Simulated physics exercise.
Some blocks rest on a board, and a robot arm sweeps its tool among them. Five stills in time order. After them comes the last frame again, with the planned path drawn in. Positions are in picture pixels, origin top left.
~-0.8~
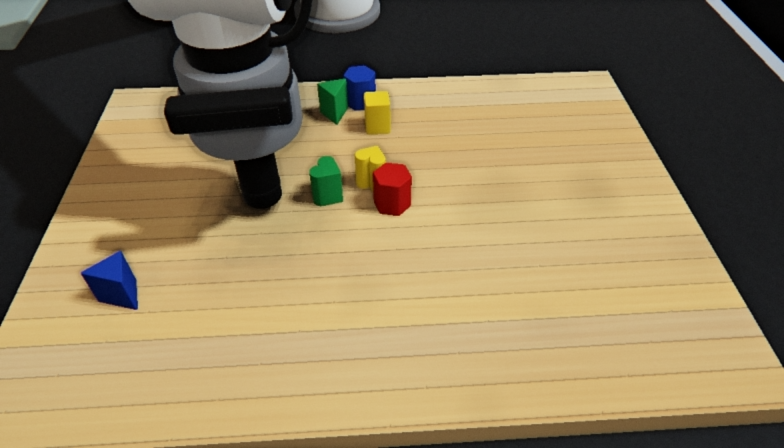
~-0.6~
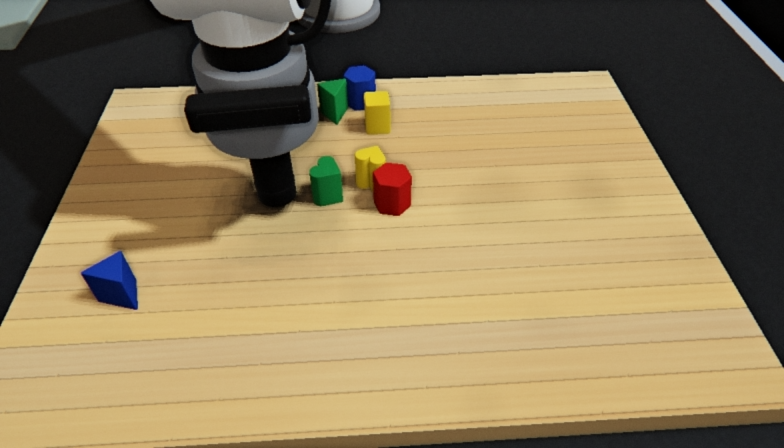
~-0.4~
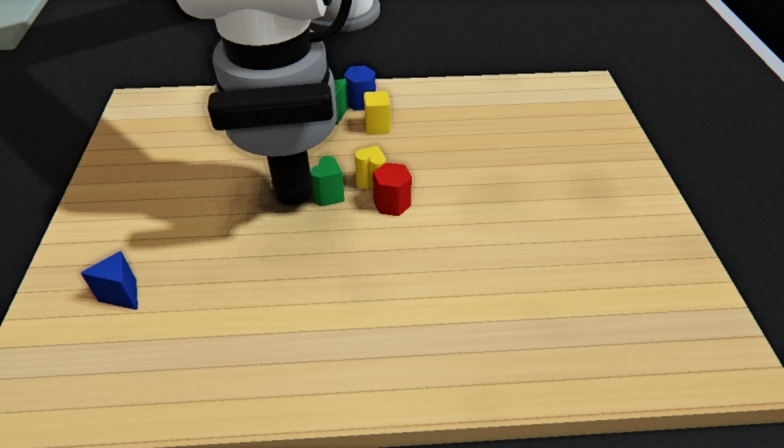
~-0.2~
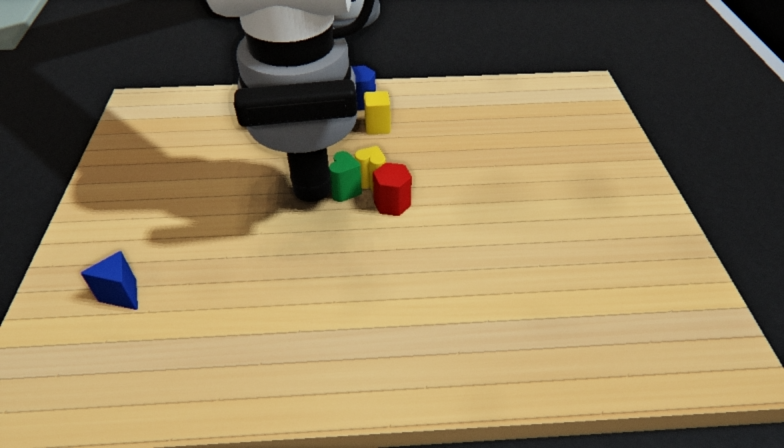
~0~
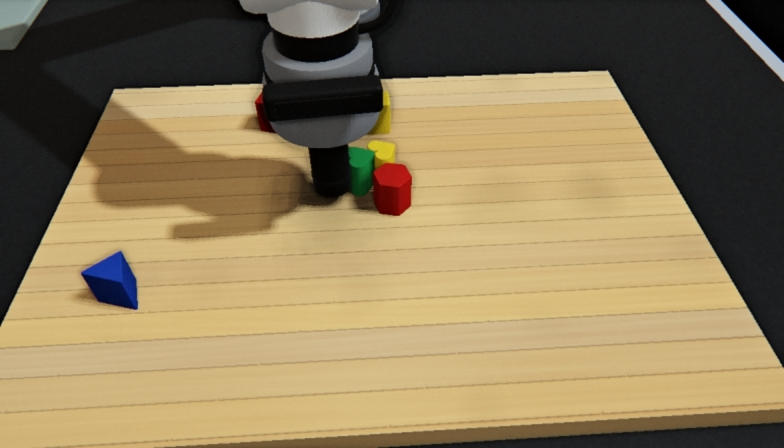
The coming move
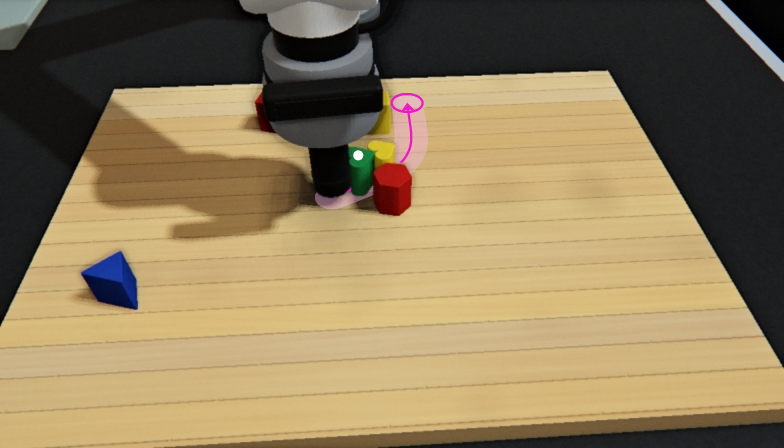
At first, a robot arm holds its dark tool upright on a wooden board, just left of a green heart block, with other colored blocks scattered around. The tool slides right and reaches the green block, then pushes it a short way right, and the yellow heart block beside it shifts slightly too.
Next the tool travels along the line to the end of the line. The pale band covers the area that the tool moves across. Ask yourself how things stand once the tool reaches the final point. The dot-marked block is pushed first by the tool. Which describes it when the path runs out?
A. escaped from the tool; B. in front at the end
A: Escaped from the tool.
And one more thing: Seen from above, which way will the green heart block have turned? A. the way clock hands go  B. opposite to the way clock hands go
The one that fits is A, the way clock hands go.
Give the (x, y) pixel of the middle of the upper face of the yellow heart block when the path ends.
Expect it around (463, 113).
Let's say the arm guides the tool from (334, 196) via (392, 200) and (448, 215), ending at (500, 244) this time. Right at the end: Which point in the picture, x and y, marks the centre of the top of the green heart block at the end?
The answer is (389, 150).
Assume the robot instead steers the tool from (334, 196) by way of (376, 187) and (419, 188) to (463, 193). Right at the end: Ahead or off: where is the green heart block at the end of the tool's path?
I think the tool loses the green heart block somewhere along the way.
The drawn path runs from (334, 196) over (389, 172) and (411, 137) to (407, 103); the dot is on the green heart block.
What follows on the original path. One third of the way, tool (389, 162); green heart block (414, 133); yellow heart block (434, 125).
Two thirds of the way, tool (412, 127); green heart block (440, 113), turned 35° clockwise; yellow heart block (463, 113), turned 20° clockwise.
At the end, tool (407, 93); green heart block (440, 113), turned 35° clockwise; yellow heart block (463, 113), turned 20° clockwise; red hexagon not moved.
